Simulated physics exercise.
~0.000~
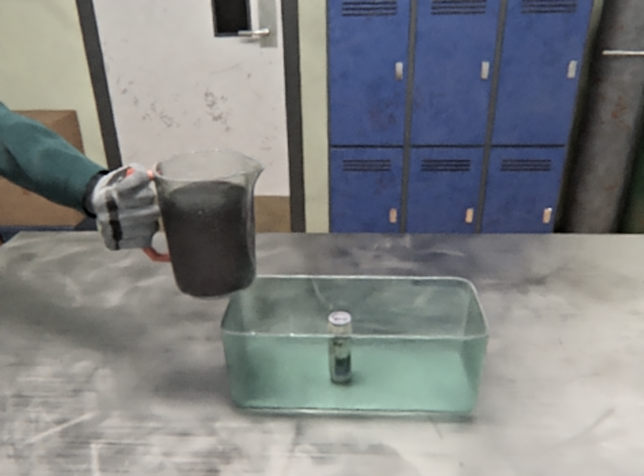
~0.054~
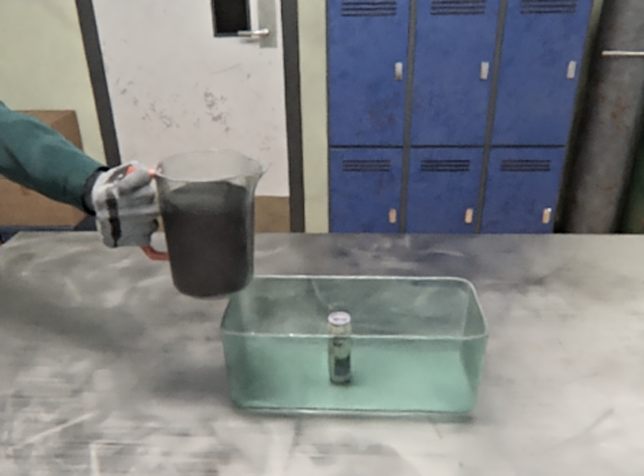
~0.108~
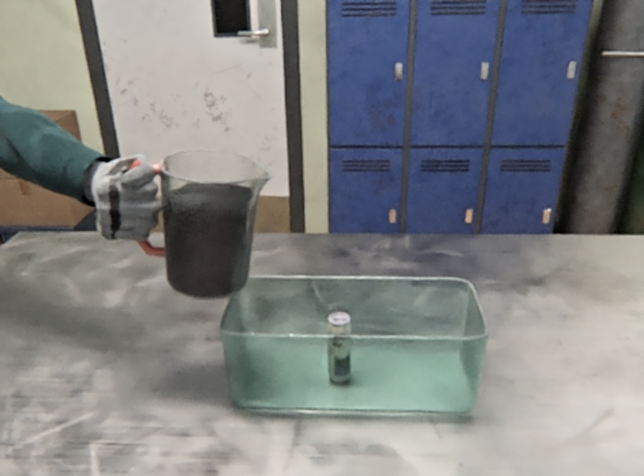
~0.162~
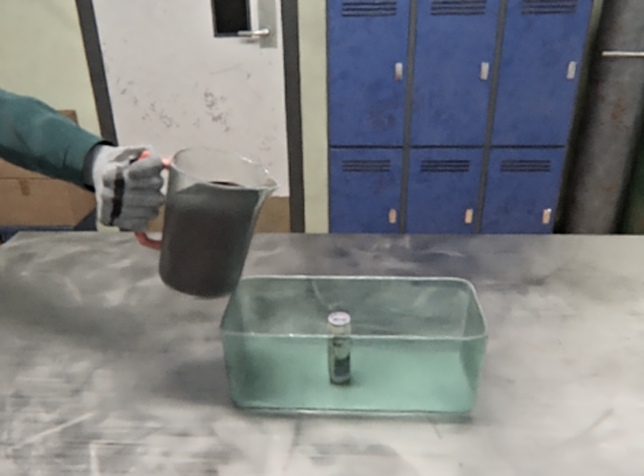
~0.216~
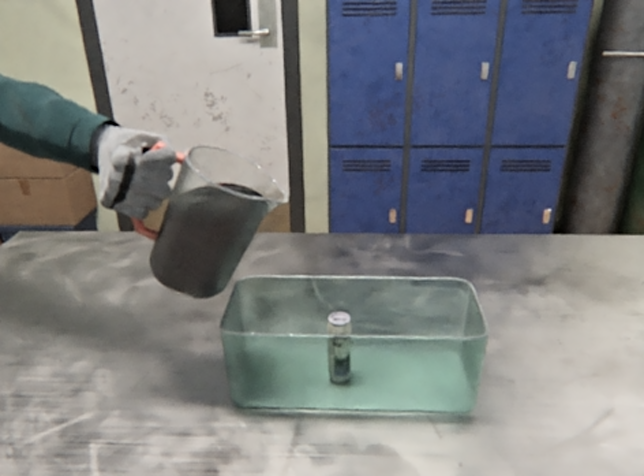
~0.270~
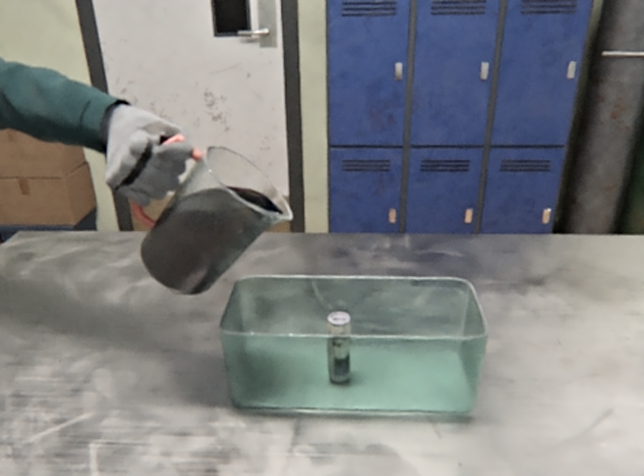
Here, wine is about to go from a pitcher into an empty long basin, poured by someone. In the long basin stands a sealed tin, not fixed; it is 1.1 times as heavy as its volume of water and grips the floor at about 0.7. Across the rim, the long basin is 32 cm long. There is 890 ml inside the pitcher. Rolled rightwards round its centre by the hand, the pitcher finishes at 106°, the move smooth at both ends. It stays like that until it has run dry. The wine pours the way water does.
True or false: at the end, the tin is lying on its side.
True.
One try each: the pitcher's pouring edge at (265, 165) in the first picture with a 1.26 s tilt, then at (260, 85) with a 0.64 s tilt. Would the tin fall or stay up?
In the first try it comes down; in the second it remains standing.
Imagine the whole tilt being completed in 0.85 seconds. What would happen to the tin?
Outcome - the tin comes down.
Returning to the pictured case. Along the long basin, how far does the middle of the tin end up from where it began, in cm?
It finishes around 12.0 cm from where it began.
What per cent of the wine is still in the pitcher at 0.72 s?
About 22 % is still there.
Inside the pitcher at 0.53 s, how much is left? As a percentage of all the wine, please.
Portion remaining: Approx. 66 per cent.
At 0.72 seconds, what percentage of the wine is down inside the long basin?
Roughly 68 per cent.
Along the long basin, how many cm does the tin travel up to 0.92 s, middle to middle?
12 cm, roughly.
Then, 0.53 s in, the tilt is 99° and 66 per cent is still to pour; the tin stands where it began.
Then, 0.72 s in, the tilt is 106° and 21 per cent is still to pour; the tin leans 17°.
Then, 0.92 s in, the tilt is 106° and 4 per cent is still to pour; the tin lies on its side.
Then, 1.14 s in, the tilt is 106° and 0 per cent is still to pour; the tin lies on its side.
Finally, the tin lies on its side.
